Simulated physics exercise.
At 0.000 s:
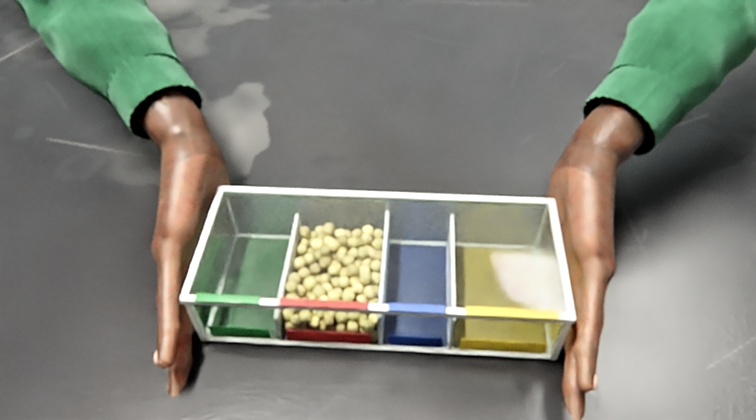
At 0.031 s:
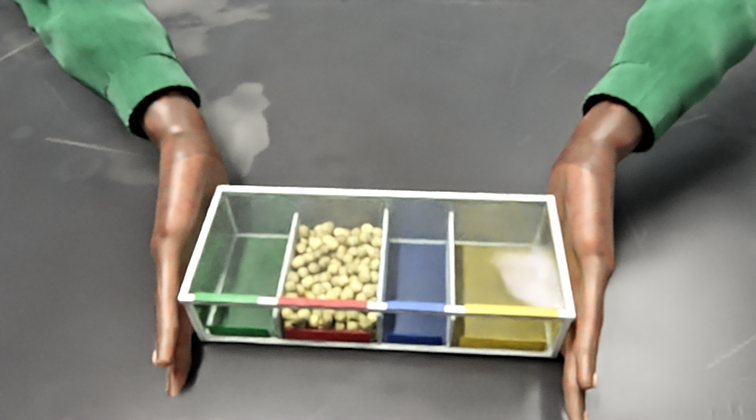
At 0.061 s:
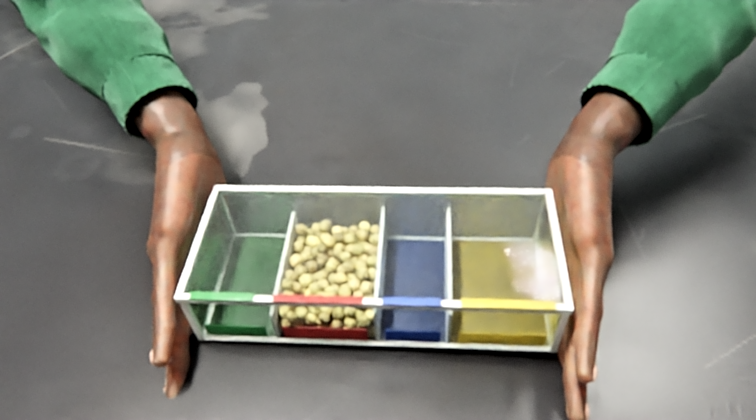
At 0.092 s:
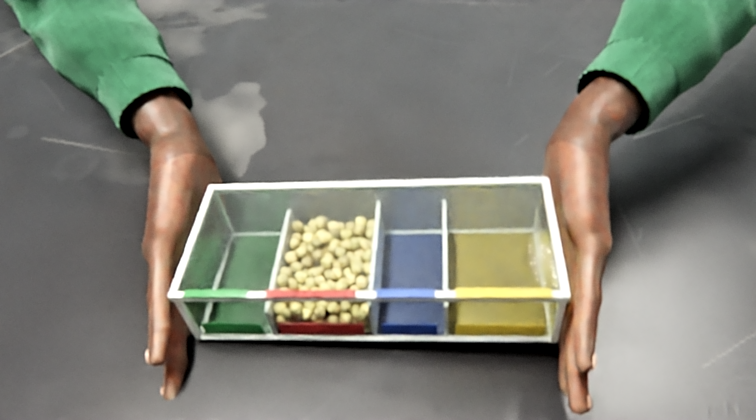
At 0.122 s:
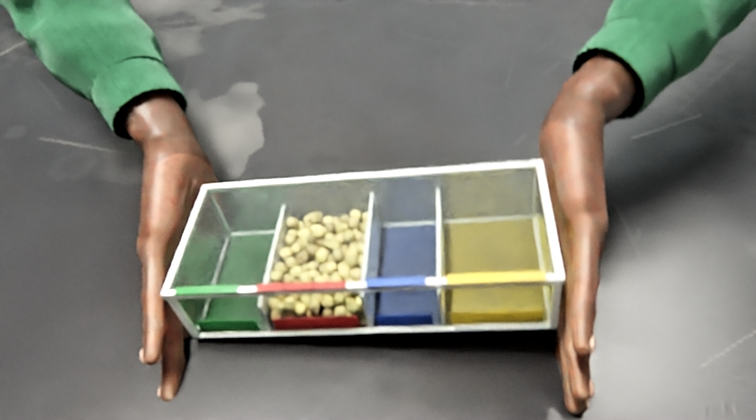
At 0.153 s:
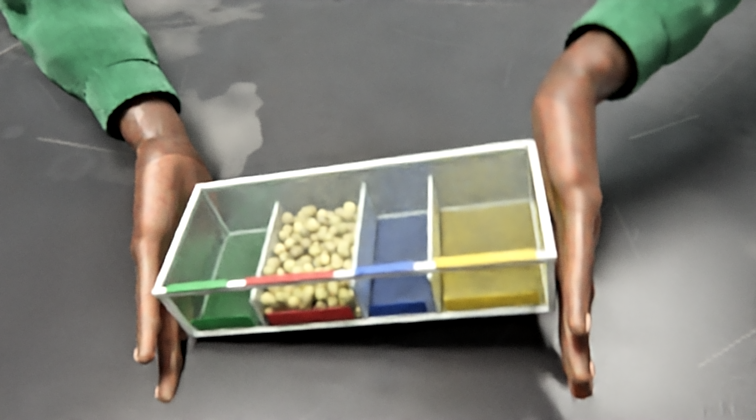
A clear, shut box held between two hands in green sleeves starts level above a dark grey, scuffed surface, seen from above and in front by a still camera. Its four compartments are marked green, red, blue and yellow from left to right, with pale soya beans heaped in the red one. The hands shift it slightly left, then raise its right side increasingly quickly, while the beans stay in their compartment.
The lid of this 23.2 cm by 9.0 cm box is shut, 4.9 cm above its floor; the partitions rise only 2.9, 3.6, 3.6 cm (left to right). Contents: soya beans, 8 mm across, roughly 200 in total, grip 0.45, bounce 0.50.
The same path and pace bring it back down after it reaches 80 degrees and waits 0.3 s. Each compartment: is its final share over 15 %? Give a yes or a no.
Red - yes; blue - no; green - yes; yellow - no.
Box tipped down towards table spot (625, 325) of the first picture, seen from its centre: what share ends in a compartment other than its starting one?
That would be close to 15 per cent.
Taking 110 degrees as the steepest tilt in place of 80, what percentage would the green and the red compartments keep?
In per cent, green 80 and red 20.
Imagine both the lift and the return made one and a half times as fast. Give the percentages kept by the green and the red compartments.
In per cent, green gets 50 and red gets 50.
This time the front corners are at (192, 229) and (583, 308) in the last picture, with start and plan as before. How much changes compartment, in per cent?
Estimate: Around 15 %.
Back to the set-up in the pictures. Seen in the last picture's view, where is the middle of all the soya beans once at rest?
About (270, 265).
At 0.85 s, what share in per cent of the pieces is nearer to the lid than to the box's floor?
Share: Approx. 40 %.
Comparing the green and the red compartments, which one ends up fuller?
Green compartment.
Then, at 0.85 s, tilt 80 degrees; red 60 %, green 40 %.
After 1.31 s, tilt 46 degrees; red 45 %, green 55 %.
Then, at 1.85 s, tilt 0 degrees; red 45 %, green 55 %.
At rest (2.7 s), red 45 %, blue 0 %, green 55 %, yellow 0 %.
